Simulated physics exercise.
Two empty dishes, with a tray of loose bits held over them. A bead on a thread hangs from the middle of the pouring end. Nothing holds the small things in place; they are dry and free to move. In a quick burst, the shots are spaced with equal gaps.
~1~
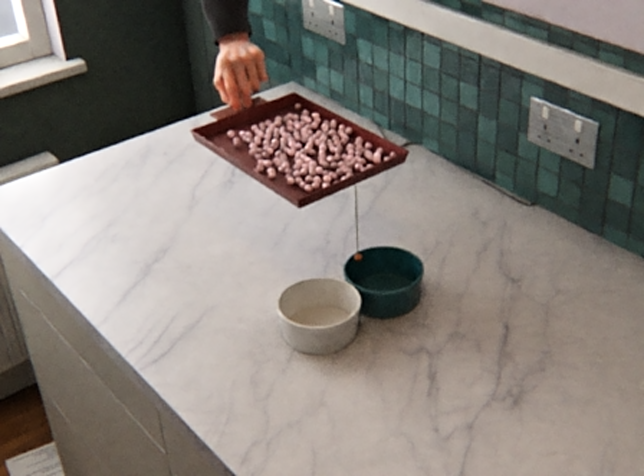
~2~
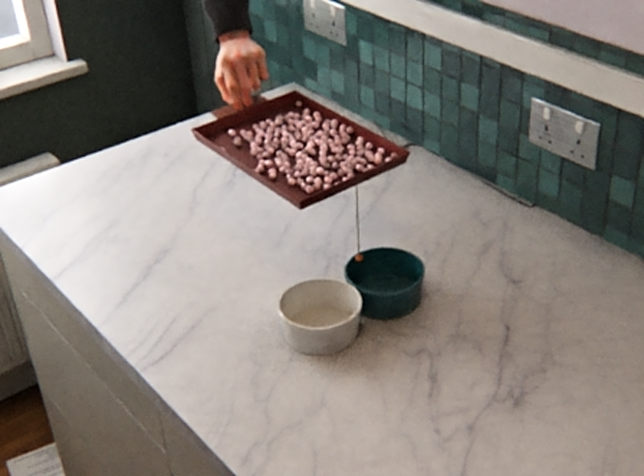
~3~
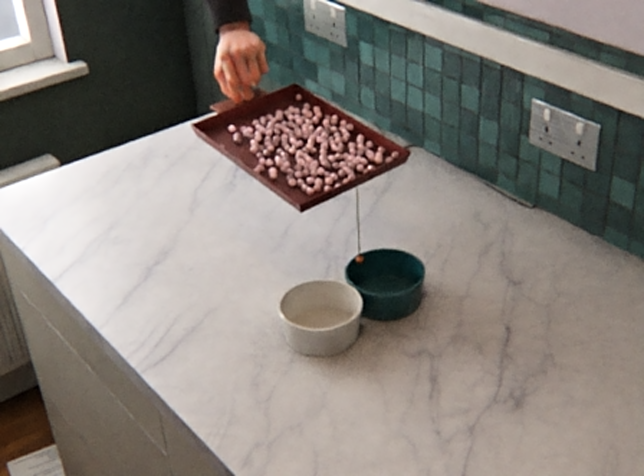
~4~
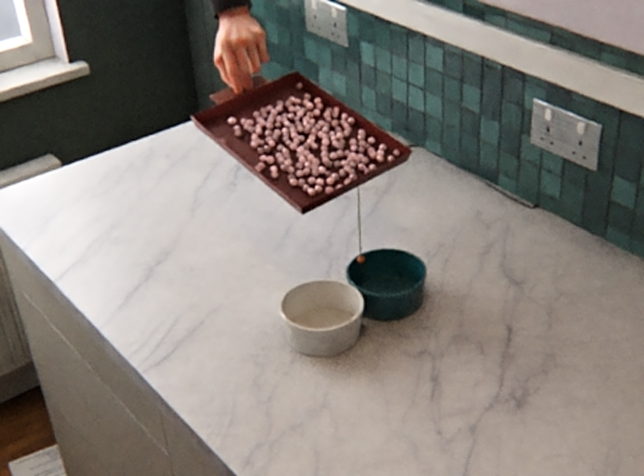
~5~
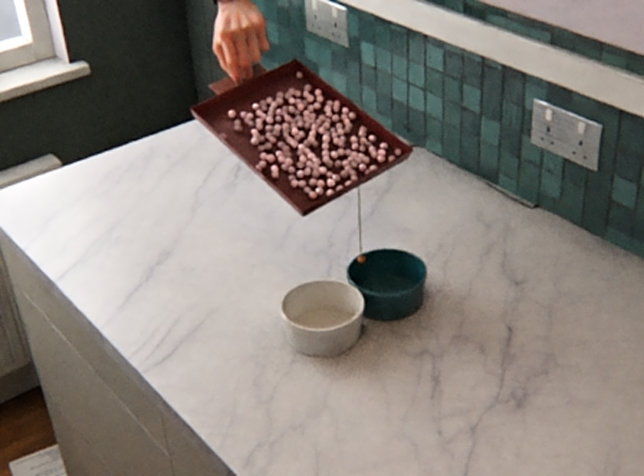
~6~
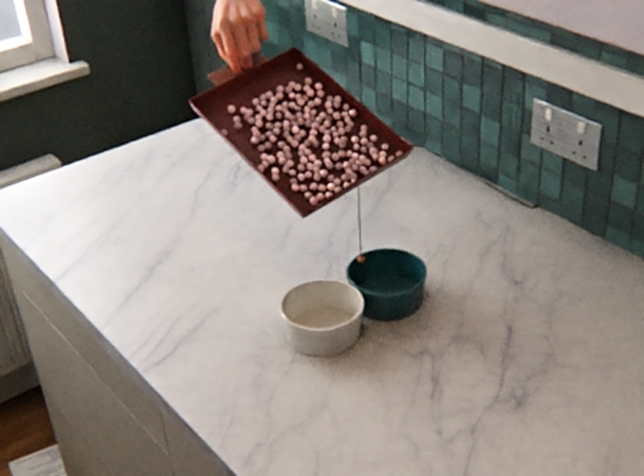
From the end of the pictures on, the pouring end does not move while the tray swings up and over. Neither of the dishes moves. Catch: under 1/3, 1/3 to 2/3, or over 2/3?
Over 2/3.
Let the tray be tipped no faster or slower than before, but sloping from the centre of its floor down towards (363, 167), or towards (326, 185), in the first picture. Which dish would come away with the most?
Point by point: The right side, then the left side.
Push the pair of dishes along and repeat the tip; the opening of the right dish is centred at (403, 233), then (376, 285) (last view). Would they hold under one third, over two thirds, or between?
In order of the places: Less than a third, then beyond two thirds.
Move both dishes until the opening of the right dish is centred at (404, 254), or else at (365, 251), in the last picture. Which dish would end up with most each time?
Try 1: The left-hand one. Try 2: The left-hand one.
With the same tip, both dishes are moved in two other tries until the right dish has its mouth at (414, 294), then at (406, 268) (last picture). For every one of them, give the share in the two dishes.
It works out to 10 percent and then 80 percent.
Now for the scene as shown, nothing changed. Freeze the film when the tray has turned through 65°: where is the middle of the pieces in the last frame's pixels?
The centre of the load shows up near (319, 208) in the last view.
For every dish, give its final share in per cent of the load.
Left dish: 90; right dish: 0 percent.
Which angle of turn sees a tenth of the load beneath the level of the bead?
Around 60°, give or take.
Soon after the last picture, tray tipped steeply; about two thirds on the tray; about a quarter in the left dish; a stray few in the right dish; a stray few outside both; a small part in the air.
A little later, tray tipped past a quarter turn; a stray few on the tray; nearly all in the left dish; a stray few in the right dish; a small part outside both; a stray few in the air.
Later still, tray tipped past a quarter turn; nearly all in the left dish; a stray few in the right dish; a small part outside both.
At rest, tray tipped past a quarter turn; nearly all in the left dish; a stray few in the right dish; a small part outside both.
